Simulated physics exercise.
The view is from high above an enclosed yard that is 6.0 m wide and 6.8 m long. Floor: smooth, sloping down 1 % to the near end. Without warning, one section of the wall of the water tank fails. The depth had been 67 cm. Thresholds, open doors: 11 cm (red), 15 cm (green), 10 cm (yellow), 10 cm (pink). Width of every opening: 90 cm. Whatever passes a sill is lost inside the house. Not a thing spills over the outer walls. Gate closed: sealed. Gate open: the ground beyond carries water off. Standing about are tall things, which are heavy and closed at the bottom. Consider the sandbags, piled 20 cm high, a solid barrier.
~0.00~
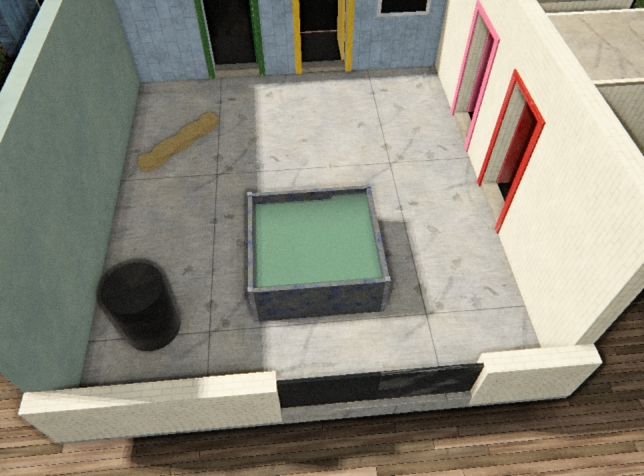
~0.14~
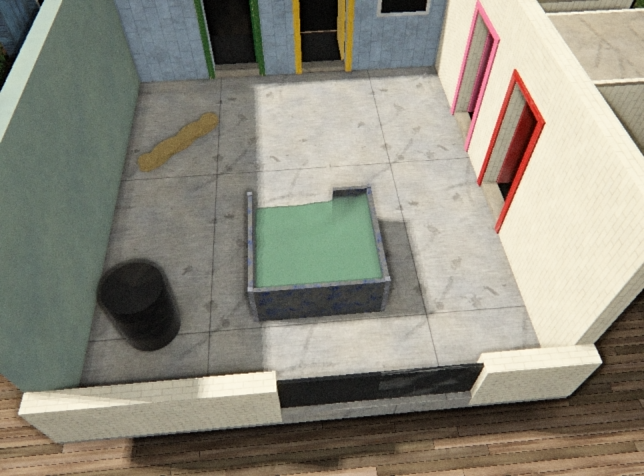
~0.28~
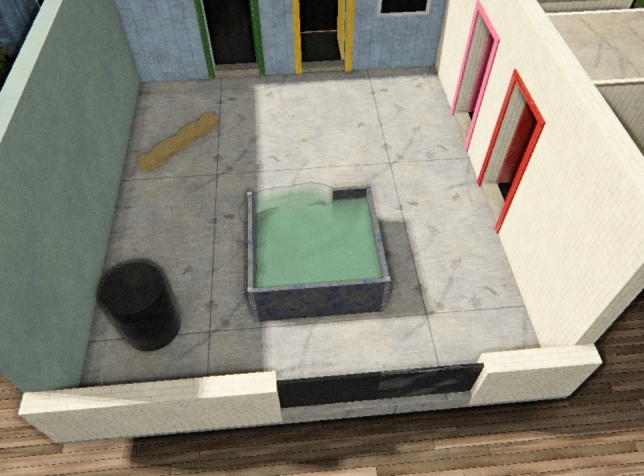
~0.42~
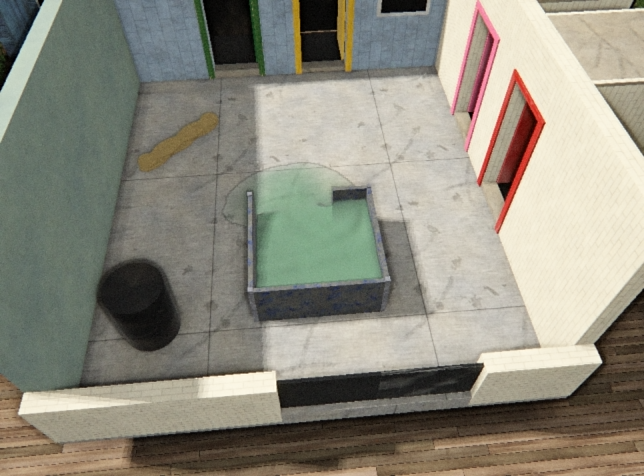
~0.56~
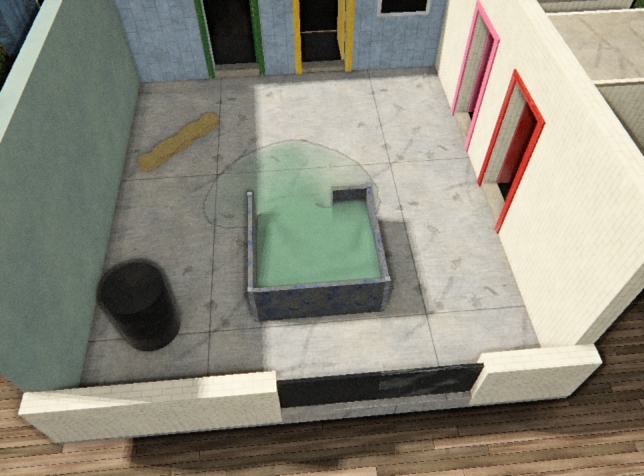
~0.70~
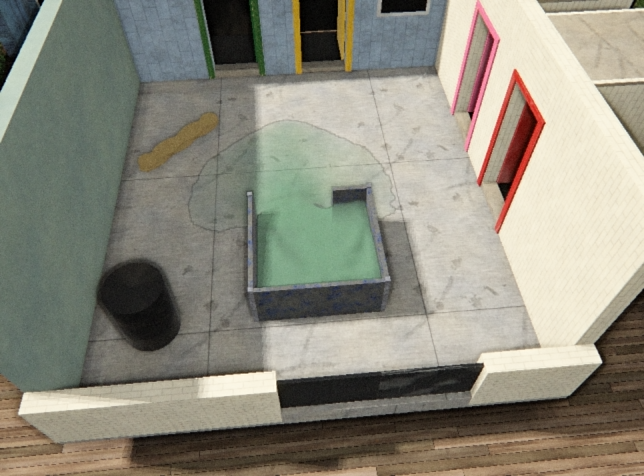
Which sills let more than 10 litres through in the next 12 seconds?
As I see it, the red door never tops the limit; the green door tops the limit; the yellow door tops the limit; the pink door never tops the limit.
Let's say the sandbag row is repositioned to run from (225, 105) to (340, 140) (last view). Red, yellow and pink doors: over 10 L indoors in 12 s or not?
Door by door: Red limit kept, yellow limit kept, pink limit kept.
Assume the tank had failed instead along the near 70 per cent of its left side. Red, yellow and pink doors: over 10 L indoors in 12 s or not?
Red falls short; yellow falls short; pink falls short.
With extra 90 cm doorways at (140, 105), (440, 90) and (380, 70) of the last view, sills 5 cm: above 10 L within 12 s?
In turn: Beyond it, beyond it, beyond it.
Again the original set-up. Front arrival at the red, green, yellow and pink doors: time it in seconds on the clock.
Red = 5.0 s, green = 1.3 s, yellow = 1.4 s, pink = 2.6 s.
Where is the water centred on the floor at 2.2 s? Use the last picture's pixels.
I'd put it close to (289, 182).
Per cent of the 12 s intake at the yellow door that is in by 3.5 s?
Some 90 per cent by then.
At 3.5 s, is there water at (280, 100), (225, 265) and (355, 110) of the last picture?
Status of the three spots: Inundated, free of it, inundated.
After 1.4 s water covers 35 % of the floor and is deepest (32 cm) near (283, 219); red door not reached, green door 9 cm at the sill, 0 L in, yellow door 6 cm at the sill, 0 L in, pink door not reached.
After 2.2 s water covers 40 % of the floor and is deepest (26 cm) near (248, 78); red door not reached, green door 25 cm at the sill, 12 L in, yellow door 20 cm at the sill, 18 L in, pink door not reached.
After 3.5 s water covers 50 % of the floor and is deepest (19 cm) near (431, 68); red door not reached, green door 15 cm at the sill, 42 L in, yellow door 13 cm at the sill, 50 L in, pink door 2 cm at the sill, 0 L in.
After 7.0 s water covers 85 % of the floor and is deepest (11 cm) near (75, 414); red door 4 cm at the sill, 0 L in, green door 6 cm at the sill, 44 L in, yellow door 4 cm at the sill, 55 L in, pink door 7 cm at the sill, 0 L in.
After 12.0 s water covers 95 % of the floor and is deepest (10 cm) near (236, 400); red door 3 cm at the sill, 0 L in, green door 3 cm at the sill, 44 L in, yellow door 3 cm at the sill, 55 L in, pink door 3 cm at the sill, 0 L in.
